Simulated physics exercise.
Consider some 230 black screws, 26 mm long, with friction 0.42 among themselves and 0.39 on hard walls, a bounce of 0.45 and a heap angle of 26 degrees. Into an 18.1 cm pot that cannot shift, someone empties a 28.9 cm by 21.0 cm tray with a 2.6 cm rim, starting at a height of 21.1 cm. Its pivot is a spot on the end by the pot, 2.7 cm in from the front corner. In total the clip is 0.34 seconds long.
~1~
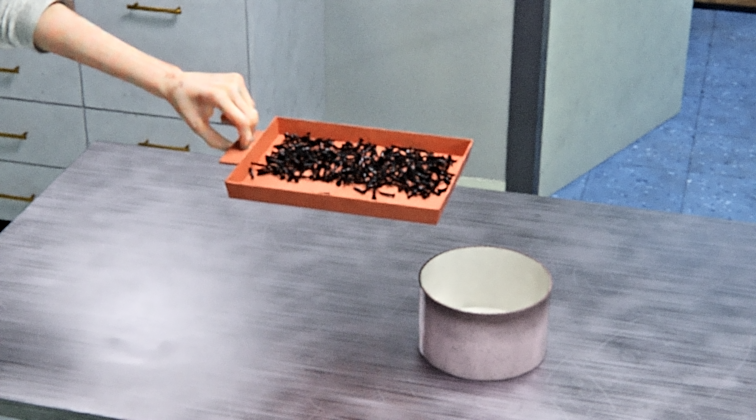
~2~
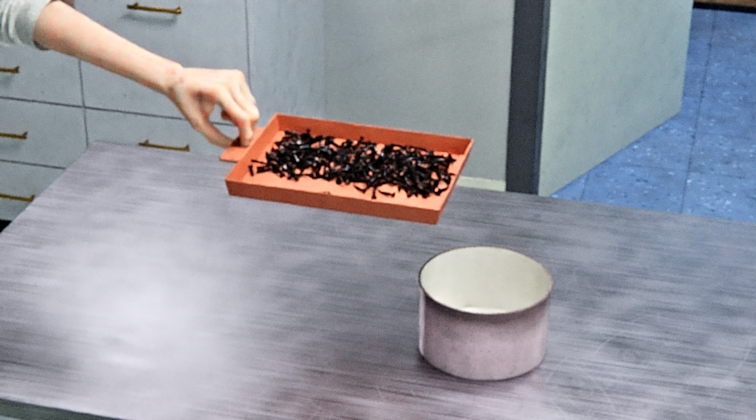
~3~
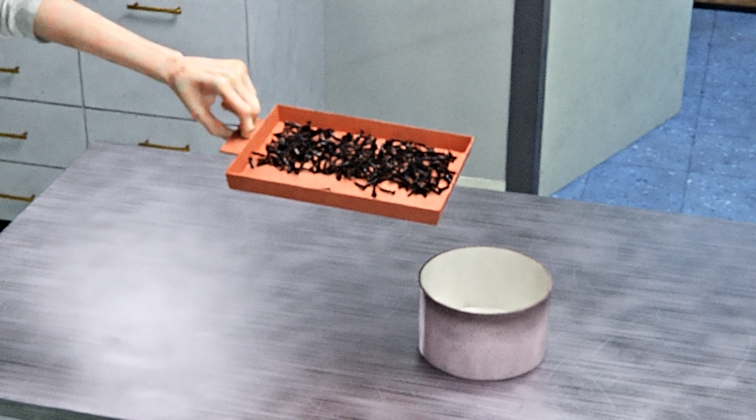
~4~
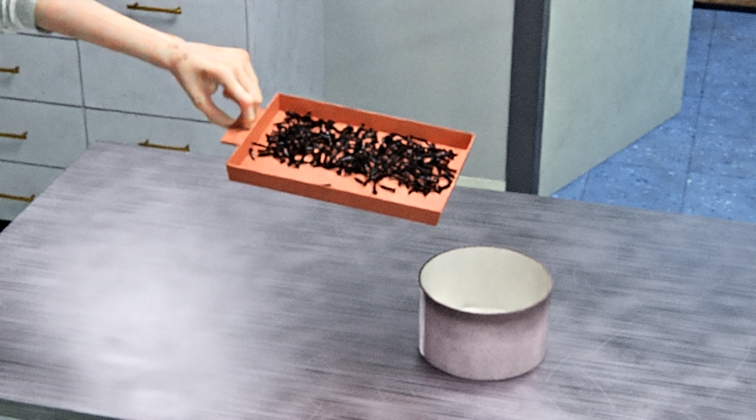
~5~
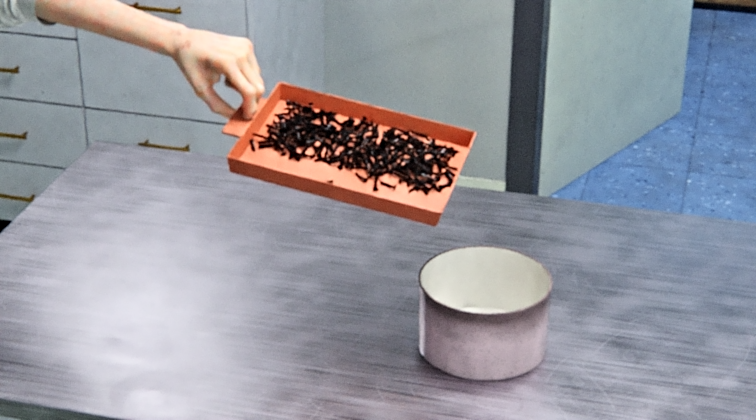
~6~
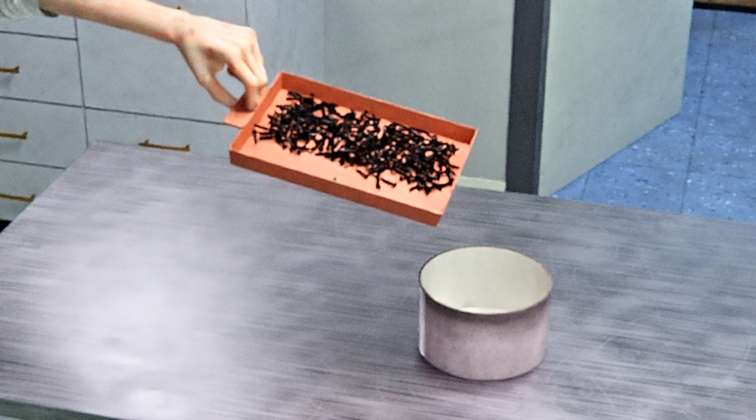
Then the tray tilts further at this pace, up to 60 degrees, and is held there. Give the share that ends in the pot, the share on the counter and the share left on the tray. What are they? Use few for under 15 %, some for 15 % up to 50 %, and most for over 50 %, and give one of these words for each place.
Pot: Few, counter: Few, tray: Most.
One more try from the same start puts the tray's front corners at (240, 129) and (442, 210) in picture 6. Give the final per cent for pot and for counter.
Pot 20 % / counter 0 %.
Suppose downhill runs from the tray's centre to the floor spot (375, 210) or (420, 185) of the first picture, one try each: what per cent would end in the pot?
Roughly 5 % for the first direction, roughly 5 % for the second.
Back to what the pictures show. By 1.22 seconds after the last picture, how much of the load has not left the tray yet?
Roughly 95 percent of the load, I'd say.
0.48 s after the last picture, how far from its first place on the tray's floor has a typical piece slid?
6 cm.
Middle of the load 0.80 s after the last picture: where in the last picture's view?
Load centre: About (436, 177) px.
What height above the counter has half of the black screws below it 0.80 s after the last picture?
About 26 centimetres.
Then, 0.48 s after the last picture, tilt 35 degrees; the tray holds 100 %, the pot 0 %.
Then, 0.80 s after the last picture, tilt 50 degrees; the tray holds 100 %, the pot 0 %.
Then, 1.22 s after the last picture, tilt 60 degrees; the tray holds 95 %, the pot 5 %.
In the end, pot 10 %, counter 0 %, tray 90 %.
